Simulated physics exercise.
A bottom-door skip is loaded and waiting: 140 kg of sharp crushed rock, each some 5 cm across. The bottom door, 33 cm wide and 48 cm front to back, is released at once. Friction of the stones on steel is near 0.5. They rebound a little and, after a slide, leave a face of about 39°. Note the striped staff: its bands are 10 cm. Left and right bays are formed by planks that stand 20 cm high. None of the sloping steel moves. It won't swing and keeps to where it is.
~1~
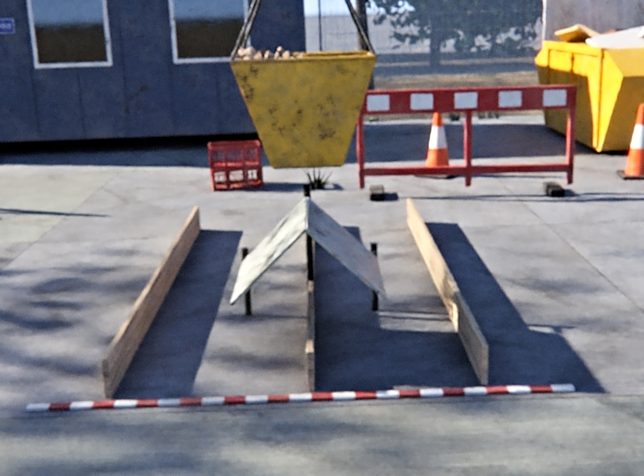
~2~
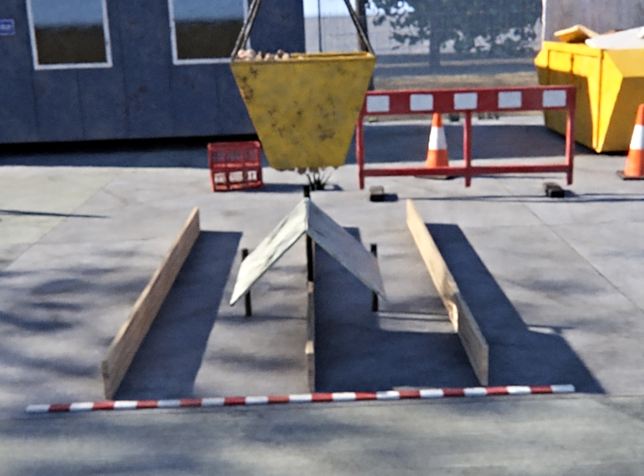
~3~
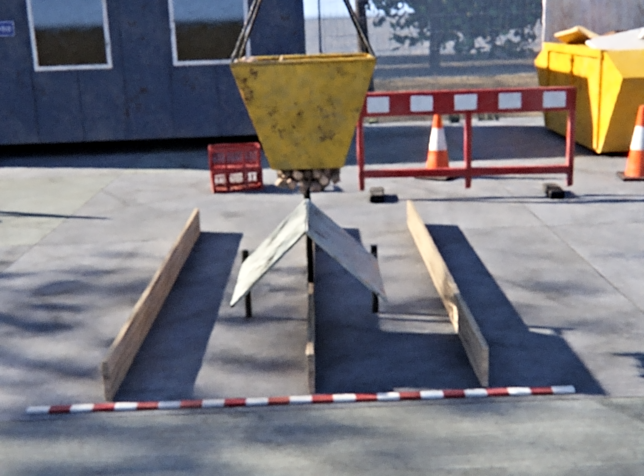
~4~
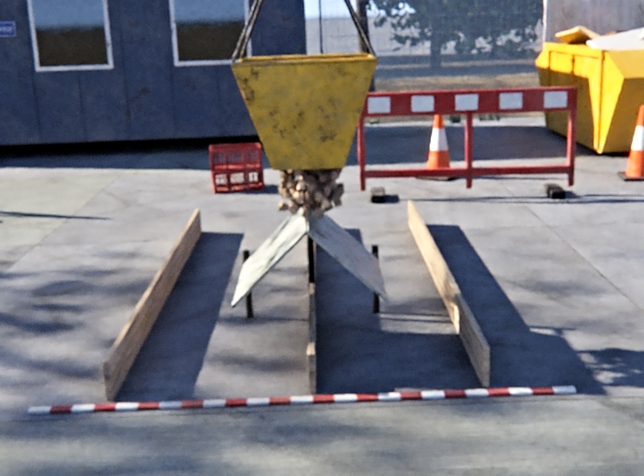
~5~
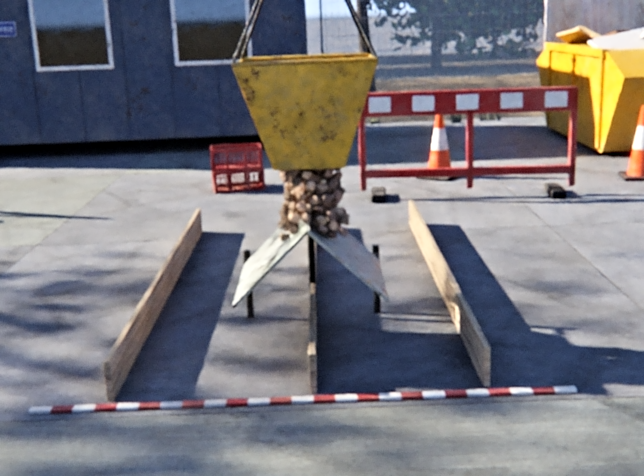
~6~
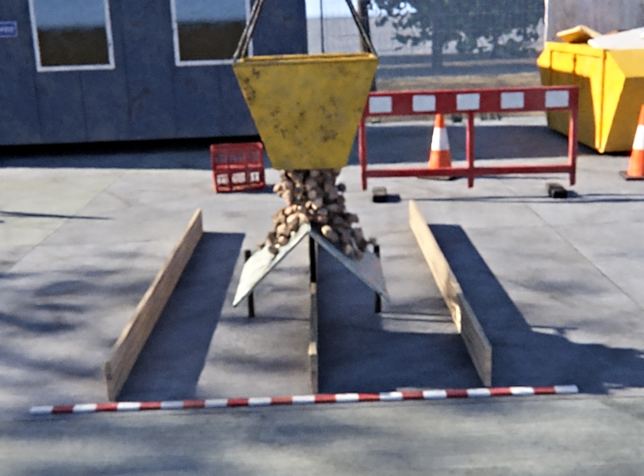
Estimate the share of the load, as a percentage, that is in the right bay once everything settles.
Roughly 58 per cent of the load ends up there.
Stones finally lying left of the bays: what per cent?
Close to 0 %.
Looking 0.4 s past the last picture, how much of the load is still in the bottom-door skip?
About 0 % remains inside.
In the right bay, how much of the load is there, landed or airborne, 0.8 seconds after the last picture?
By then I'd say close to 55 per cent.
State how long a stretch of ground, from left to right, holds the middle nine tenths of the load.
Spread, left to right, approx 160 cm.
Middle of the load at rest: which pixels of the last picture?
Around (401, 334).
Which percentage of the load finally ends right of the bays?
Close to 0 in a hundred.
Then, 0.4 s after the last picture, 0 % in the bottom-door skip, 59 % on the steel, 15 % falling or lying in the left bay, 26 % falling or lying in the right bay; the stones farthest right are at (458, 330).
Then, 0.8 s after the last picture, 0 % in the bottom-door skip, 6 % on the steel, 39 % falling or lying in the left bay, 55 % falling or lying in the right bay; the stones farthest right are at (459, 326).
Then, 1.4 s after the last picture, 0 % in the bottom-door skip, 42 % falling or lying in the left bay, 58 % falling or lying in the right bay; the stones farthest right are at (456, 323).
Then, 2.3 s after the last picture, 0 % in the bottom-door skip, 42 % falling or lying in the left bay, 58 % falling or lying in the right bay; the stones farthest right are at (456, 323).
Then, 4.2 s after the last picture, 0 % in the bottom-door skip, 42 % in the left bay, 58 % in the right bay; the stones farthest right are at (456, 323).
